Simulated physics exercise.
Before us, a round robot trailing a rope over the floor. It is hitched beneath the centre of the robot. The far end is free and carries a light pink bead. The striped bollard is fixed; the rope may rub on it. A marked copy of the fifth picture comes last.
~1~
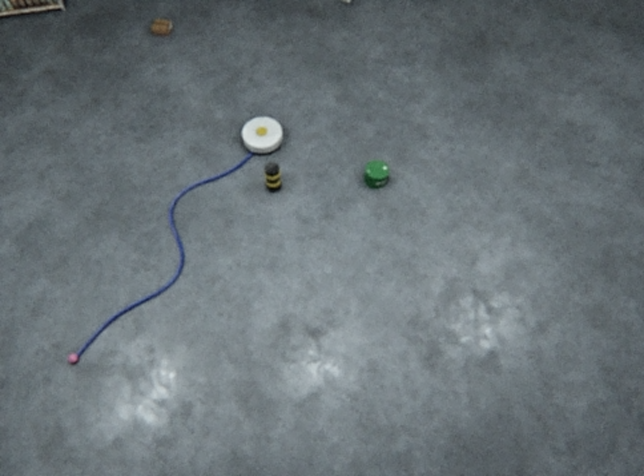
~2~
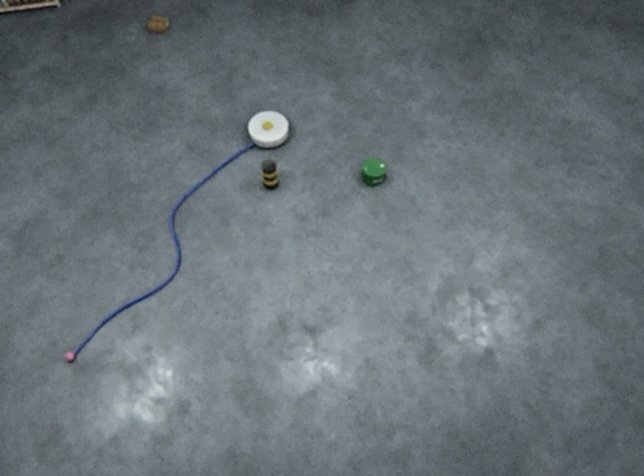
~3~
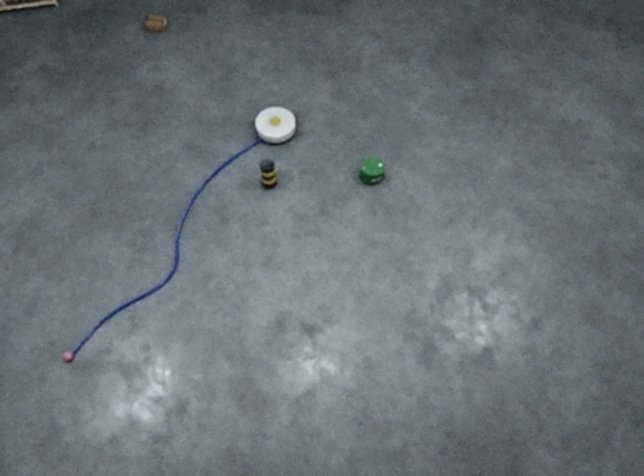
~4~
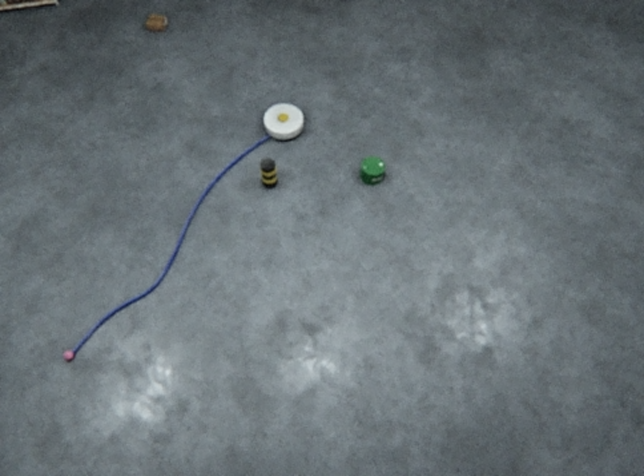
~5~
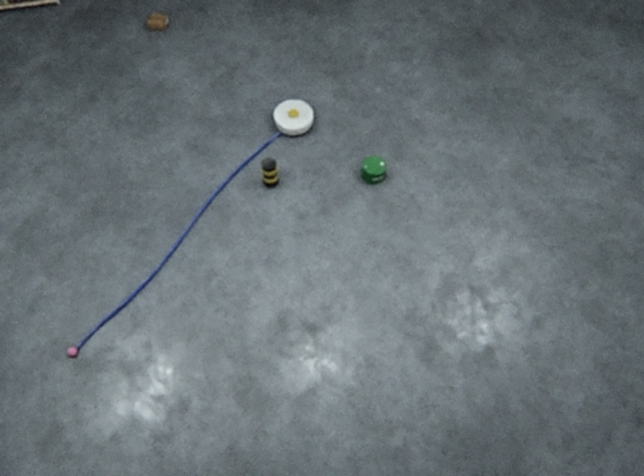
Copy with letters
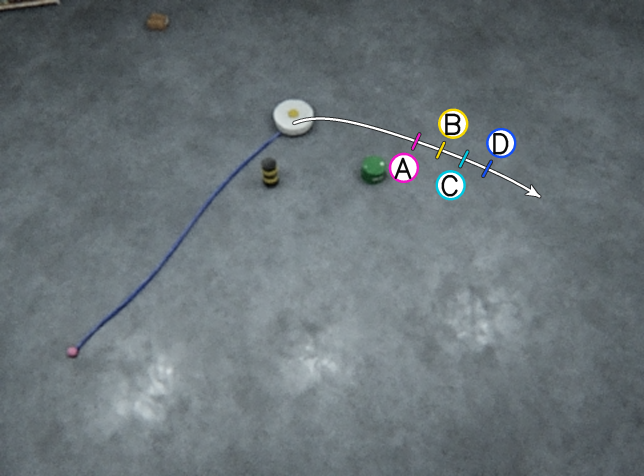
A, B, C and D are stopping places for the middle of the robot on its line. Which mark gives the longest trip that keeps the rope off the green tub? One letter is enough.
As far as tick C.
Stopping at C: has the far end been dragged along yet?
By then, yes.
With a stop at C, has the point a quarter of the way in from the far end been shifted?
Yes.
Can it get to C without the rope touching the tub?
Yes.
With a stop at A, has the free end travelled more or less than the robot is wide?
By then, more.
On the marked copy, A at (416, 141); B at (441, 150); C at (464, 159); D at (487, 169); the route from (294, 123) via (416, 141) to (540, 197).
Following C. Soon after the start, robot (354, 118), middle of the rope (231, 196), free end (112, 311).
Later, robot (414, 136), middle of the rope (269, 176), free end (147, 274).
In the end, robot (466, 155), middle of the rope (312, 169), free end (185, 241); only the bollard has been touched, if anything.
As for the rest, A is safe but short; B is safe but short; D brings the rope against the tub.
